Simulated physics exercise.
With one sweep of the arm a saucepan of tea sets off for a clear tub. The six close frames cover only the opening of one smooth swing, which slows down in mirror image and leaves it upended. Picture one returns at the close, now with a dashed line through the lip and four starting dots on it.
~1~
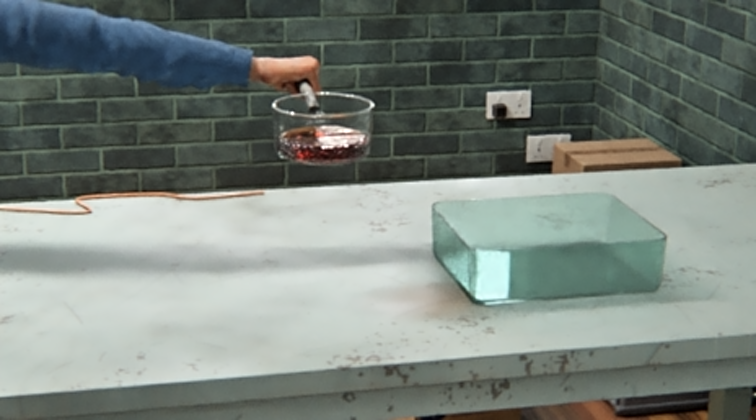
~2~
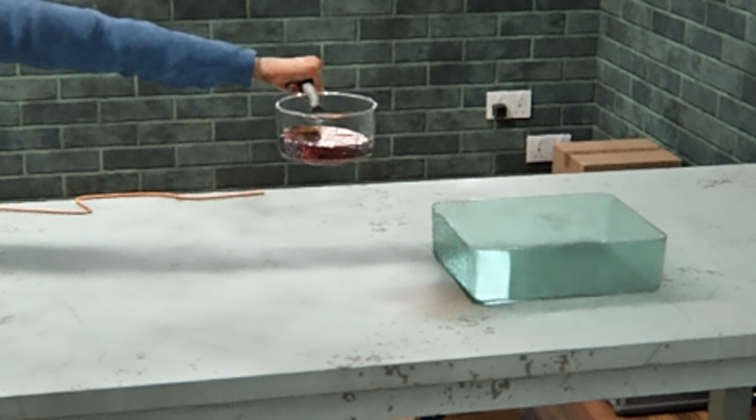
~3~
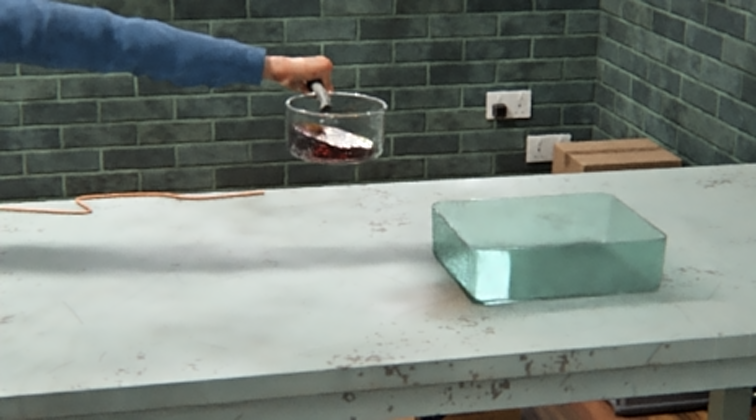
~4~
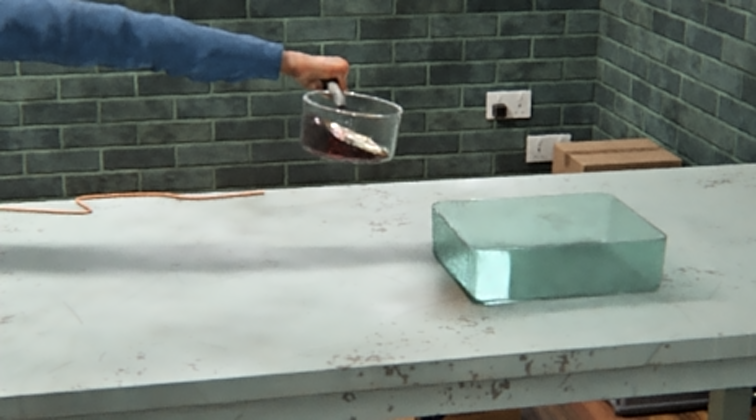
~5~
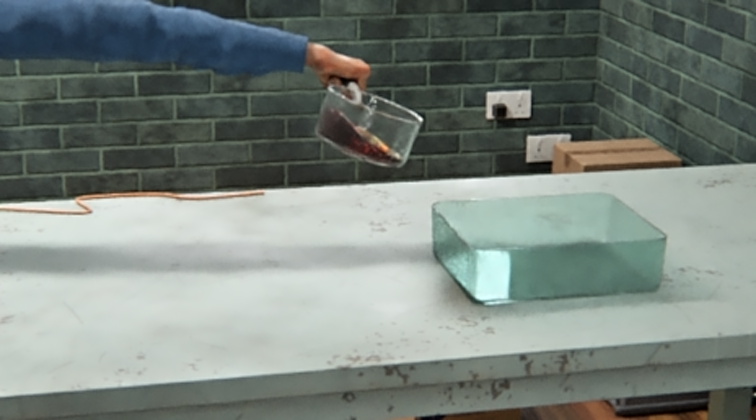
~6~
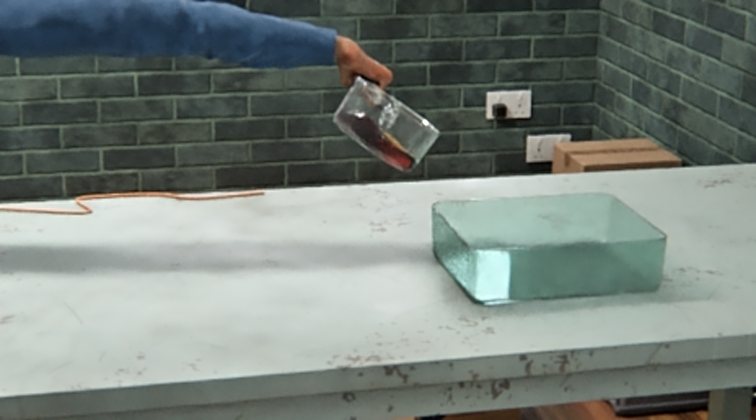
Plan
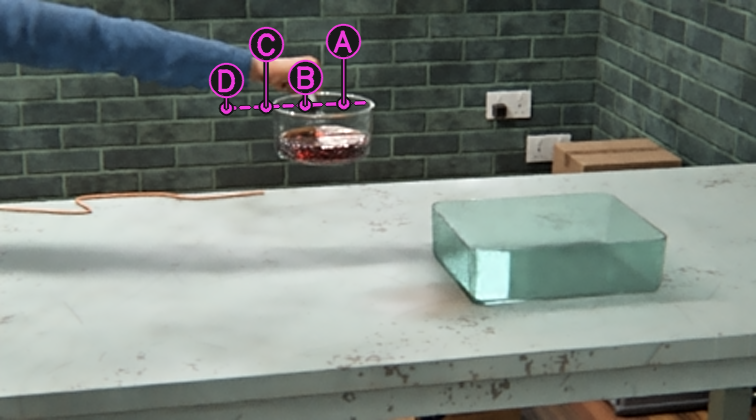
In a room with green brick walls, a blue-sleeved arm holds a clear pan of reddish-brown liquid level above a pale, worn table, left of a clear greenish tub. The arm moves the pan rightward, the liquid shifting inside, then tilts it steadily down to the right, the liquid gathering toward its lower side.
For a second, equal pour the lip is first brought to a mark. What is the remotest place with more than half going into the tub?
Choose B.
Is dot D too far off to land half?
Yes.
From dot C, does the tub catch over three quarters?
No.
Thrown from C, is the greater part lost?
Yes, it does.
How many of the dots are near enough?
Two.
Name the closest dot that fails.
C.
On the marked copy, A at (343, 103); B at (305, 105); C at (266, 106); D at (226, 108).
If A is chosen, about 74 % lands in the tub, 15 % falls short and 11 % goes beside or beyond.
If B is chosen, about 62 % lands in the tub, 27 % falls short and 11 % goes beside or beyond.
If C is chosen, about 35 % lands in the tub, 58 % falls short and 7 % goes beside or beyond.
If D is chosen, about 10 % lands in the tub, 88 % falls short.
